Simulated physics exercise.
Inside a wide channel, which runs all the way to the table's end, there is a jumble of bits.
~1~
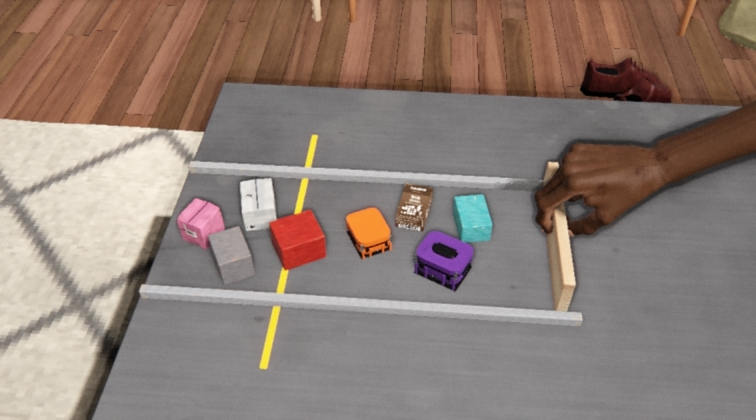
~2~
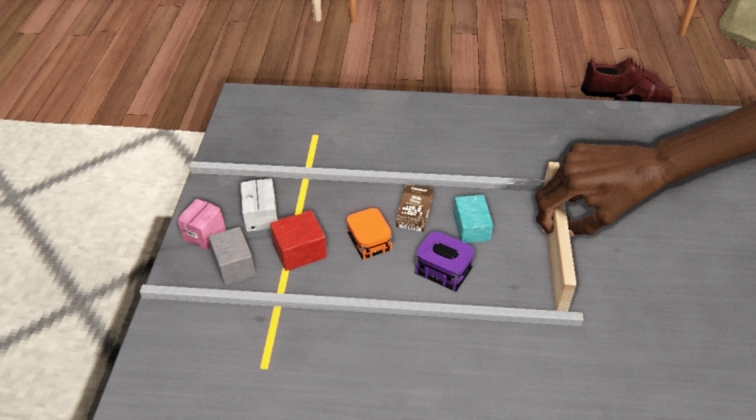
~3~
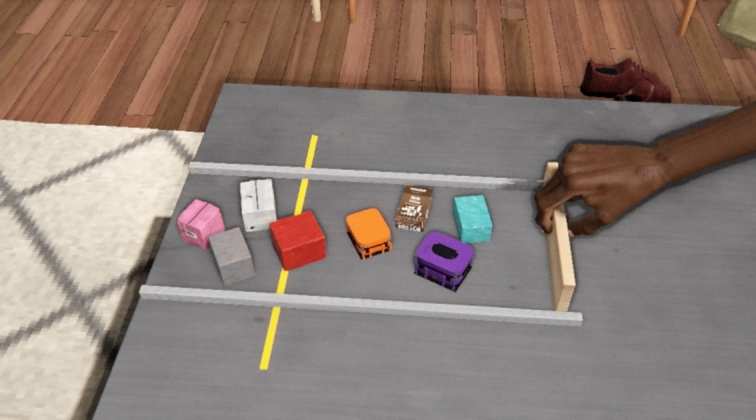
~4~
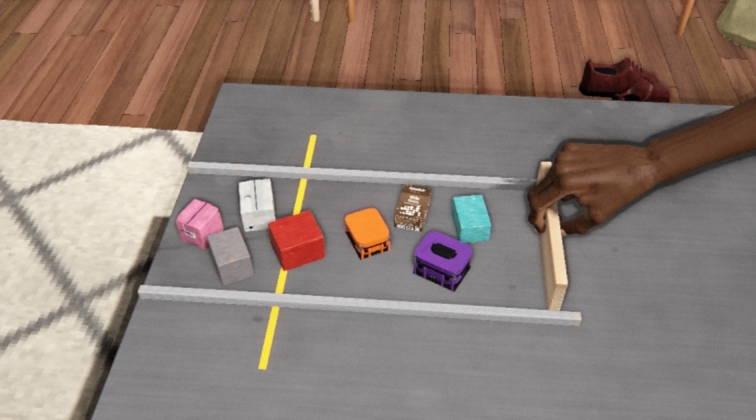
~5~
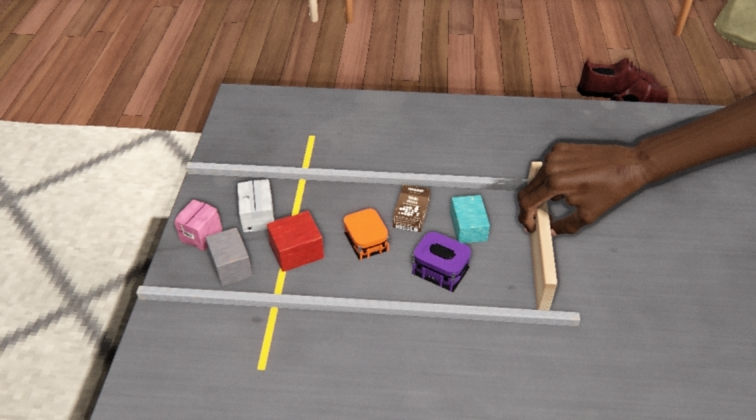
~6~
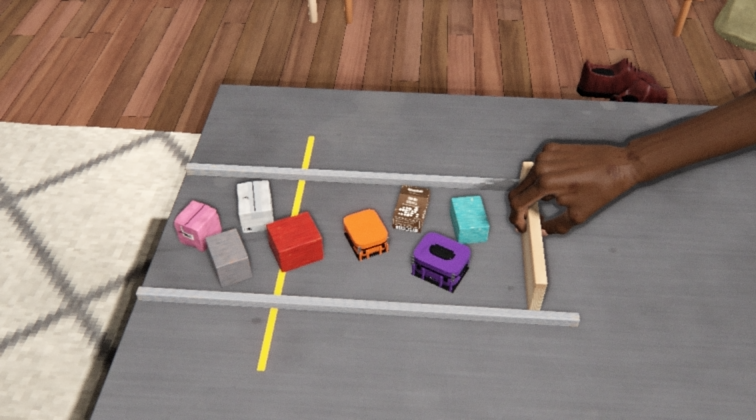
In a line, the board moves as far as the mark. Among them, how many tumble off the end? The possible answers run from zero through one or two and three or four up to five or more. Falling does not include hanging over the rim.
Final tally: Zero.
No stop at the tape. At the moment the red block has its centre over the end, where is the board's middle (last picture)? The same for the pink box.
Around (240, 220), then around (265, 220).
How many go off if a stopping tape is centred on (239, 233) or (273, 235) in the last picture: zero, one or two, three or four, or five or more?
The falls would be 1 or 2; zero.
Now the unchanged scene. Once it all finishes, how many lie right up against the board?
The count comes out at 2.
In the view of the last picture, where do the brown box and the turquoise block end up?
Result: One about (256, 192), other about (280, 207).
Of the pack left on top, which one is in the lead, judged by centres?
It's the pink box that is foremost.
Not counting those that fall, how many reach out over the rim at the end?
Number: 0.
Early on, none off yet; pink box at rest near (198, 226); grey block at rest near (229, 258); white box at rest near (256, 206).
Finally, the number that fall off is zero.
